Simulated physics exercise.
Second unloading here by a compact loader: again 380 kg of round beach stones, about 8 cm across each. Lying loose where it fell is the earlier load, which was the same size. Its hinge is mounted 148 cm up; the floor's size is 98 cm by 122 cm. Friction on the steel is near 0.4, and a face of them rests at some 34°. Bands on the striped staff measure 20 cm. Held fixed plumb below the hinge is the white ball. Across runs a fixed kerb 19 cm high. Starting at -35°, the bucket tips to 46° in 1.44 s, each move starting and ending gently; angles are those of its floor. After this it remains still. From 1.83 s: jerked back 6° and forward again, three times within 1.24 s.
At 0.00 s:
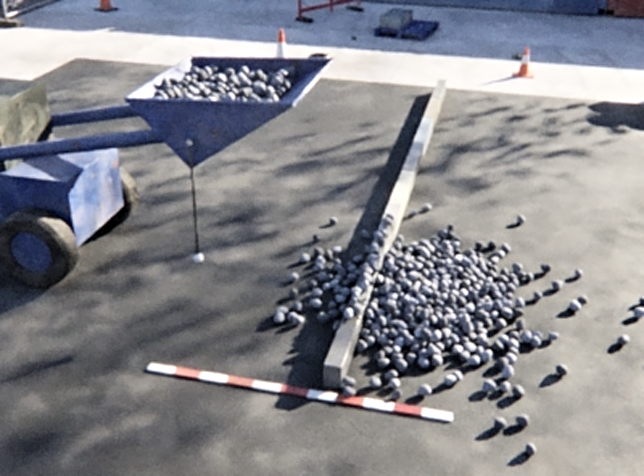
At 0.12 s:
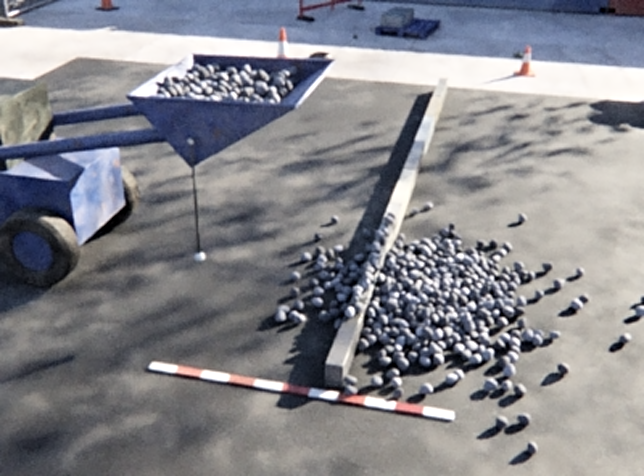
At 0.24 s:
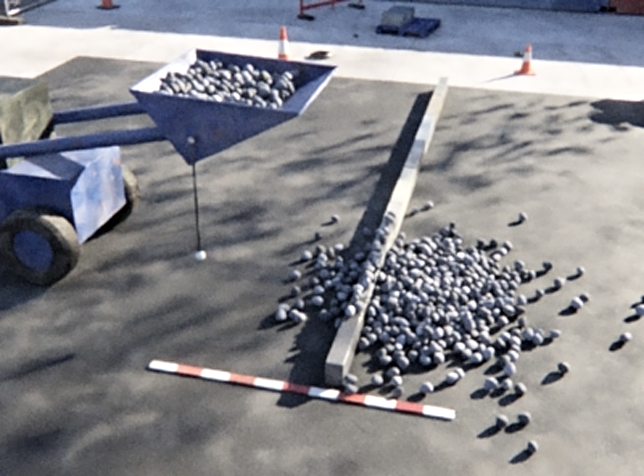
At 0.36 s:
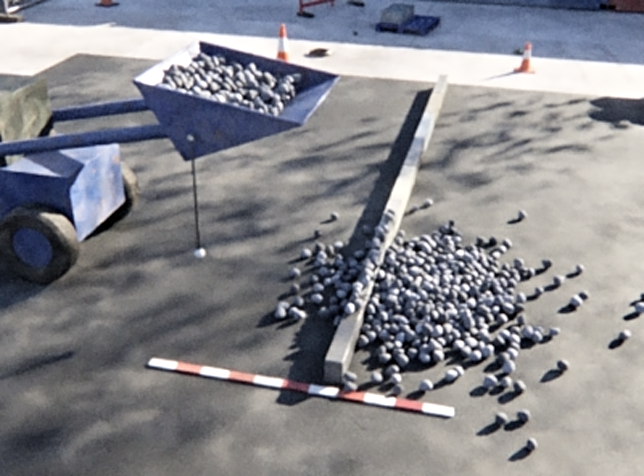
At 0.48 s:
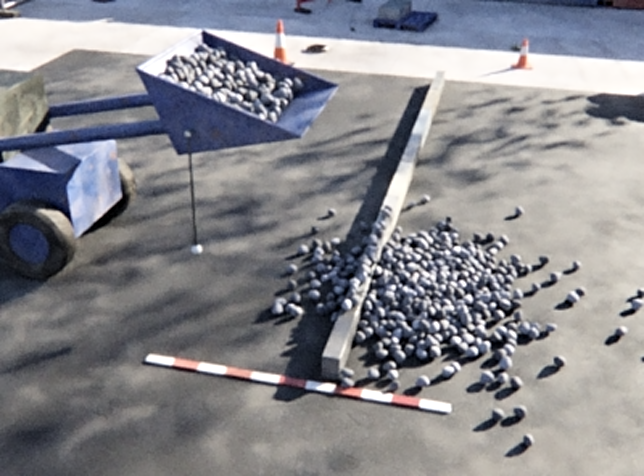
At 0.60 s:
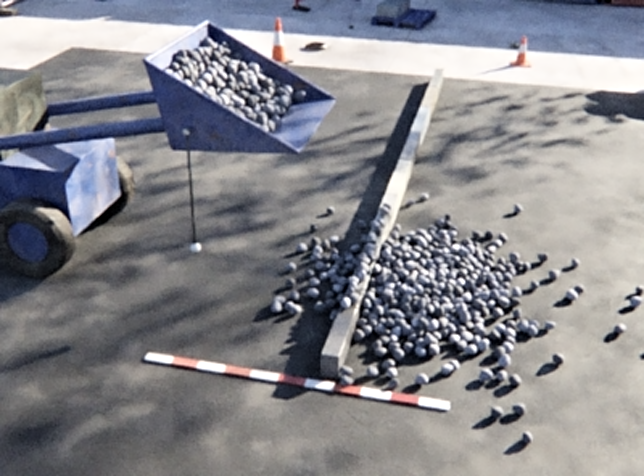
On a sunlit paved yard, a blue loader at left holds a raised bucket of round grey stones near a long kerb and an earlier, scattered pile. The bucket steadily tilts, its right-hand lip lowering and its back rising, while the stones inside shift slightly and the pile on the ground stays still.
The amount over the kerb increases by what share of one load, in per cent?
By about 5 per cent of a load.
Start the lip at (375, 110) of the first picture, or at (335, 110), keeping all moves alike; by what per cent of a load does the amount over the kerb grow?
I'd guess close to 95 per cent first and close to 30 per cent second.
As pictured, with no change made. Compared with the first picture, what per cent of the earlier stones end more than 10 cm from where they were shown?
The answer is about 5 per cent.
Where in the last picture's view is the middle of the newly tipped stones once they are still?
Their middle is at about (326, 267).
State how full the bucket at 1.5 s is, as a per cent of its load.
Roughly 30 per cent is still inside.
After 1.1 s the floor is at 33°; in per cent of one load, 99 in the bucket, 14 on this side of the kerb, 87 over the kerb; the foremost stones are at (619, 306).
After 1.5 s the floor is at 46°; in per cent of one load, 28 in the bucket, 85 on this side of the kerb, 87 over the kerb; the foremost stones are at (619, 306).
After 3.5 s the floor is at 46°; in per cent of one load, 0 in the bucket, 108 on this side of the kerb, 92 over the kerb; the foremost stones are at (619, 306).
After 6.2 s the floor is at 46°; in per cent of one load, 0 in the bucket, 108 on this side of the kerb, 92 over the kerb; the foremost stones are at (619, 306). Net gain over the kerb, 5.
